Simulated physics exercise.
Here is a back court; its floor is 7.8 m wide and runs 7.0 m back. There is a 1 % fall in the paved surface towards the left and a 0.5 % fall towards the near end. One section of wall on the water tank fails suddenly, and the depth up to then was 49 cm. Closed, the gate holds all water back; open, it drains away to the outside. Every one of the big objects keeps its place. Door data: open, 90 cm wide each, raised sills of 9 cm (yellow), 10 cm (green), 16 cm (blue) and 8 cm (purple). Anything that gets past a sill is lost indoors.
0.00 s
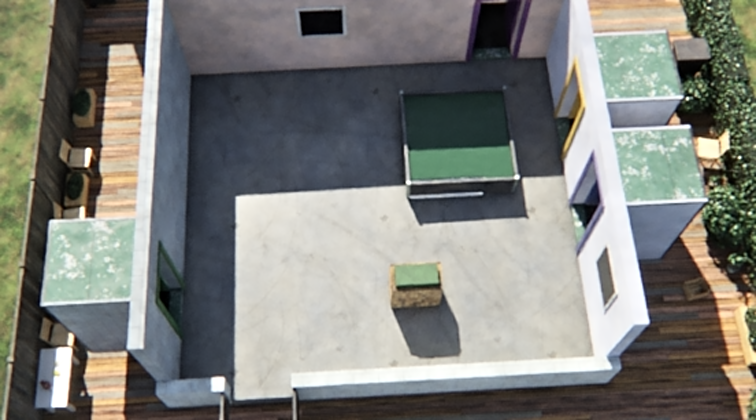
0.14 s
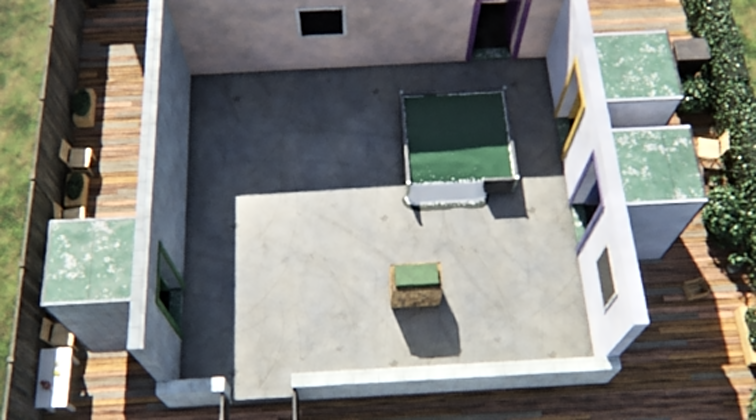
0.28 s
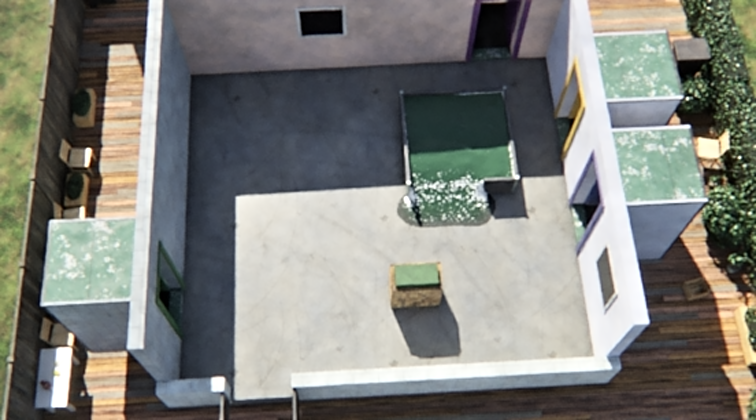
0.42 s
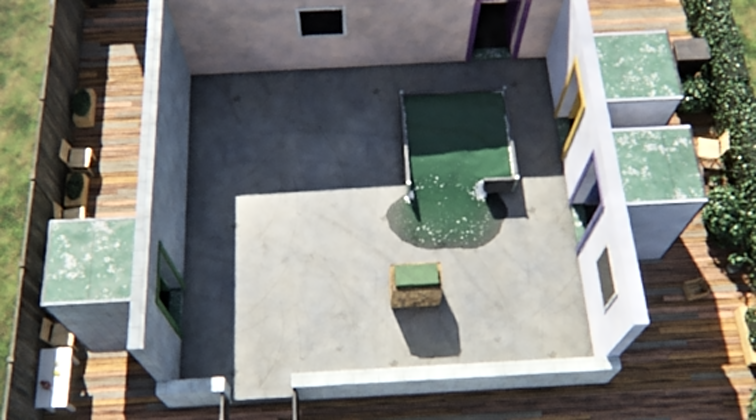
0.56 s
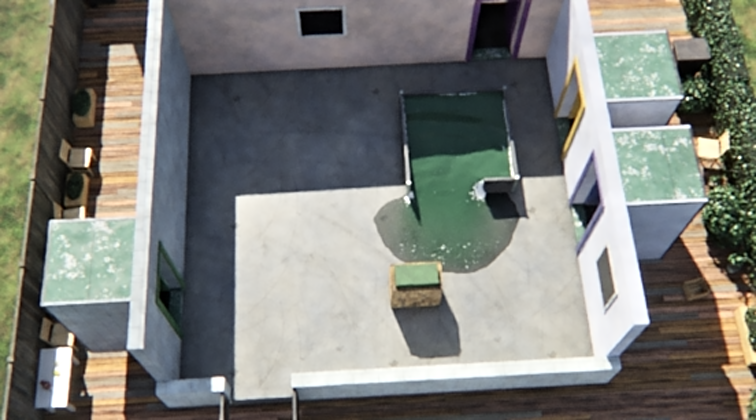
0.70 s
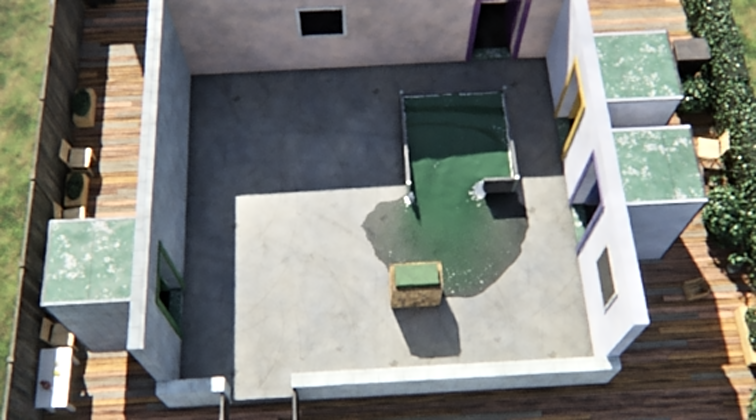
At the start, green water sits still in a rectangular tank inside a walled grey courtyard, with a small block nearby. Part of the tank's near wall gives way, and white, frothy water bursts through the gap. It spreads across the floor in a widening green pool, reaching and passing around the block.
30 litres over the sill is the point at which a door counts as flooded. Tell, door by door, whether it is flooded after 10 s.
As I see it, the yellow door remains shy of the limit. The green door remains shy of the limit. The blue door remains shy of the limit. The purple door remains shy of the limit.
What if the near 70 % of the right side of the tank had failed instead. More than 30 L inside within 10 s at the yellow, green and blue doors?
For yellow, too much; for green, too little; for blue, too little.
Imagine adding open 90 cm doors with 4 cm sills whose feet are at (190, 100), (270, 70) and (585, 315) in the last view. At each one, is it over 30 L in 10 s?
Taking them in order, the first gets too little, the second too little and the third enough.
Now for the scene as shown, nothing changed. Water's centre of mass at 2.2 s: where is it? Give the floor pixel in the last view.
Around (446, 216).
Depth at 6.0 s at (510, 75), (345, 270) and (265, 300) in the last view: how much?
About 0, 4 and 3 cm respectively.
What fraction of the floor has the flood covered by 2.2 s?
I'd guess around 30 %.
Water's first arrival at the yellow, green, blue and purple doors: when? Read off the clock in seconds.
Yellow: 5.5 s; green: 3.0 s; blue: 4.0 s; purple: 7.0 s.
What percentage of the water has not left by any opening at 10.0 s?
Around 90 per cent of the water.
After 1.4 s water covers 20 % of the floor and is deepest (34 cm) near (432, 275); yellow door not reached, green door not reached, blue door not reached, purple door not reached.
After 2.2 s water covers 30 % of the floor and is deepest (30 cm) near (423, 276); yellow door not reached, green door not reached, blue door not reached, purple door not reached.
After 3.5 s water covers 45 % of the floor and is deepest (28 cm) near (584, 367); yellow door not reached, green door 13 cm at the sill, 0 L in, blue door not reached, purple door not reached.
After 6.0 s water covers 60 % of the floor and is deepest (13 cm) near (182, 343); yellow door 2 cm at the sill, 0 L in, green door 12 cm at the sill, 5 L in, blue door 3 cm at the sill, 0 L in, purple door not reached.
After 10.0 s water covers 80 % of the floor and is deepest (11 cm) near (180, 390); yellow door 3 cm at the sill, 0 L in, green door 10 cm at the sill, 10 L in, blue door 2 cm at the sill, 0 L in, purple door 4 cm at the sill, 0 L in.
